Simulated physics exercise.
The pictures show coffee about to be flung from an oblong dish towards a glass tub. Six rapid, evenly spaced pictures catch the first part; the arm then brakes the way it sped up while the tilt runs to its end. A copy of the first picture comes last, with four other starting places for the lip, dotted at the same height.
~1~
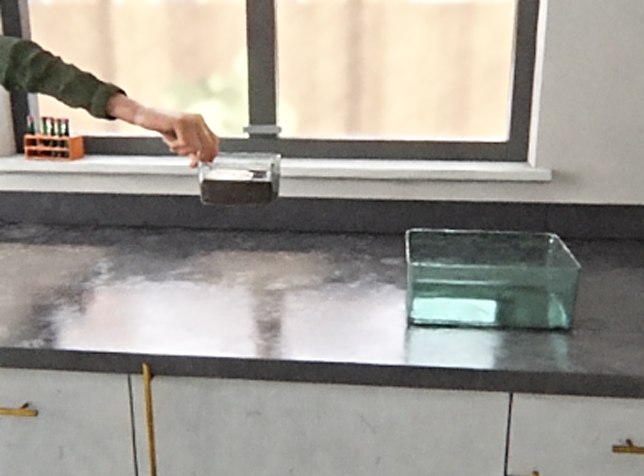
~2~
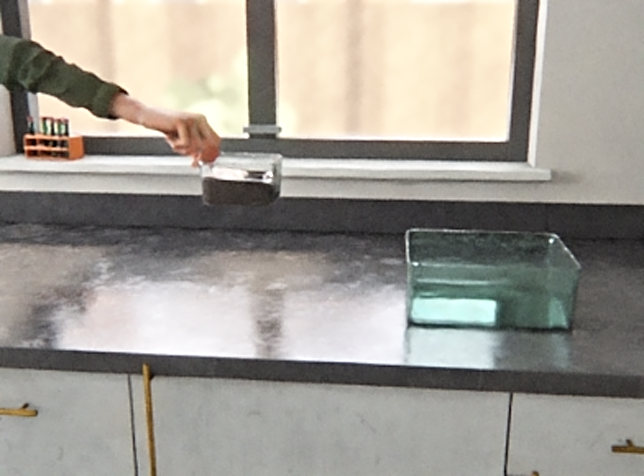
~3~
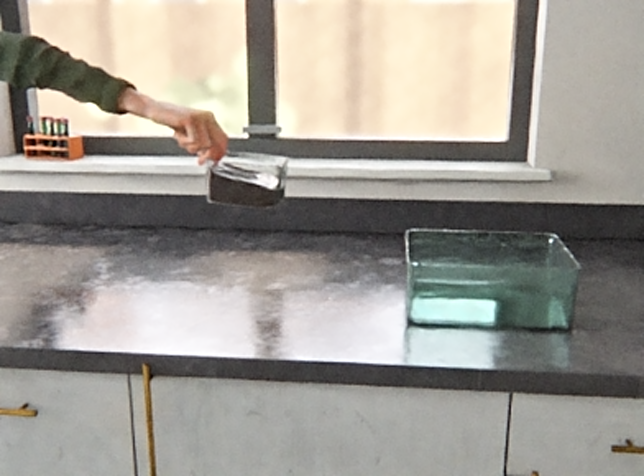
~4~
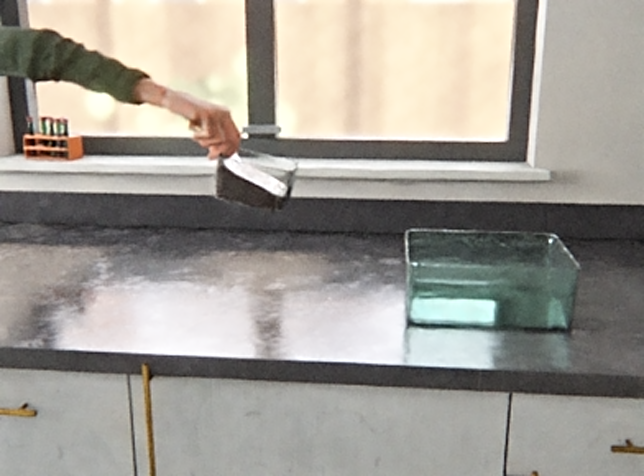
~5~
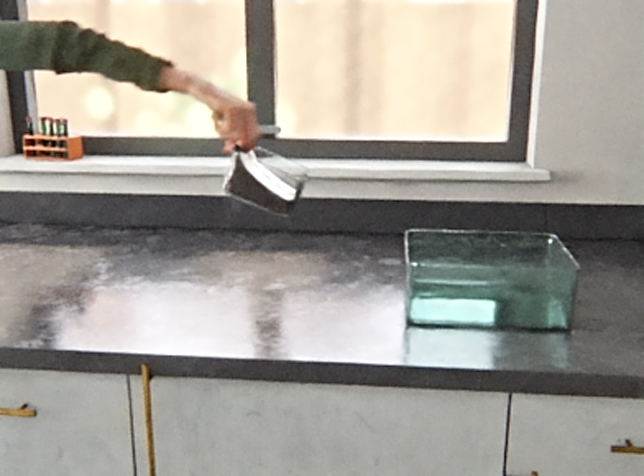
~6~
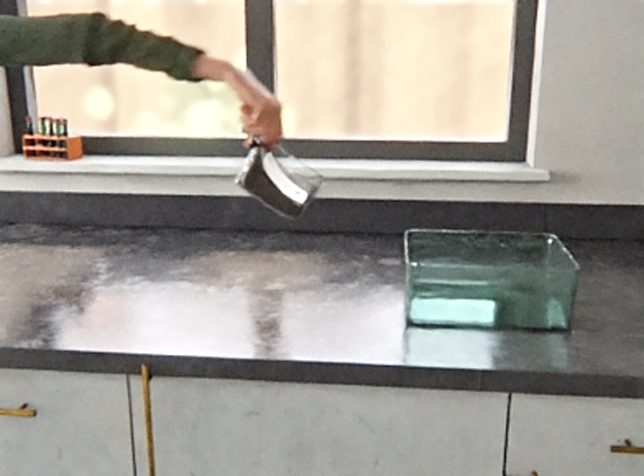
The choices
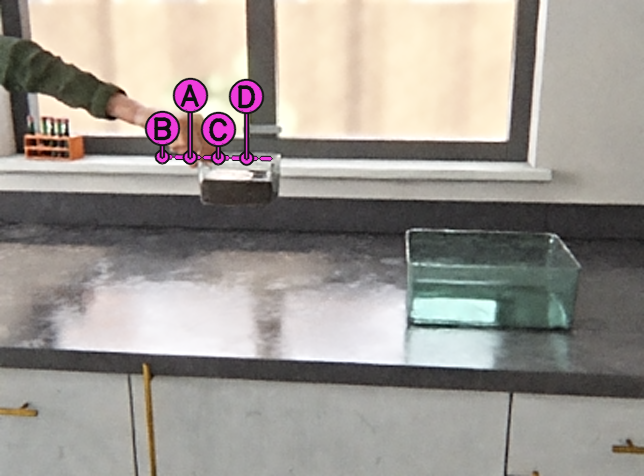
We see a green-sleeved arm holding a small clear dish of dark contents above a dark countertop, moving it slightly right and tilting it progressively downward toward the right, while a greenish glass tub sits still.
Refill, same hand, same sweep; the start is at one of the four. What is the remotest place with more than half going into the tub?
Go for D.
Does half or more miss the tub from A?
Yes.
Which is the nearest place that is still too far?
Place C.
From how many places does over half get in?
One.
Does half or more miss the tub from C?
Yes.
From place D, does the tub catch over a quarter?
Yes, clearly.
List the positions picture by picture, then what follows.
The first frame shows upright, lip at (275, 158); tub from (407, 320) to (573, 327); nothing has left yet.
The second frame shows upright, lip at (277, 159); nothing has left yet.
The third frame shows tipped about 4°, lip at (284, 161); nothing has left yet.
The fourth frame shows tipped about 11°, lip at (294, 166); nothing has left yet.
The fifth frame shows tipped about 21°, lip at (307, 174); coffee is over the rim, down to (244, 147).
The sixth frame shows tipped about 34°, lip at (322, 183); coffee is over the rim, down to (254, 145).
On the marked copy, A at (190, 157); B at (162, 156); C at (218, 157); D at (246, 158).
Choosing A, about 0 % lands in the tub, 94 % falls short and 5 % goes beside or beyond.
Choosing B, about 0 % lands in the tub, 98 % falls short.
Choosing C, about 17 % lands in the tub, 77 % falls short and 5 % goes beside or beyond.
Choosing D, about 66 % lands in the tub, 22 % falls short and 12 % goes beside or beyond.
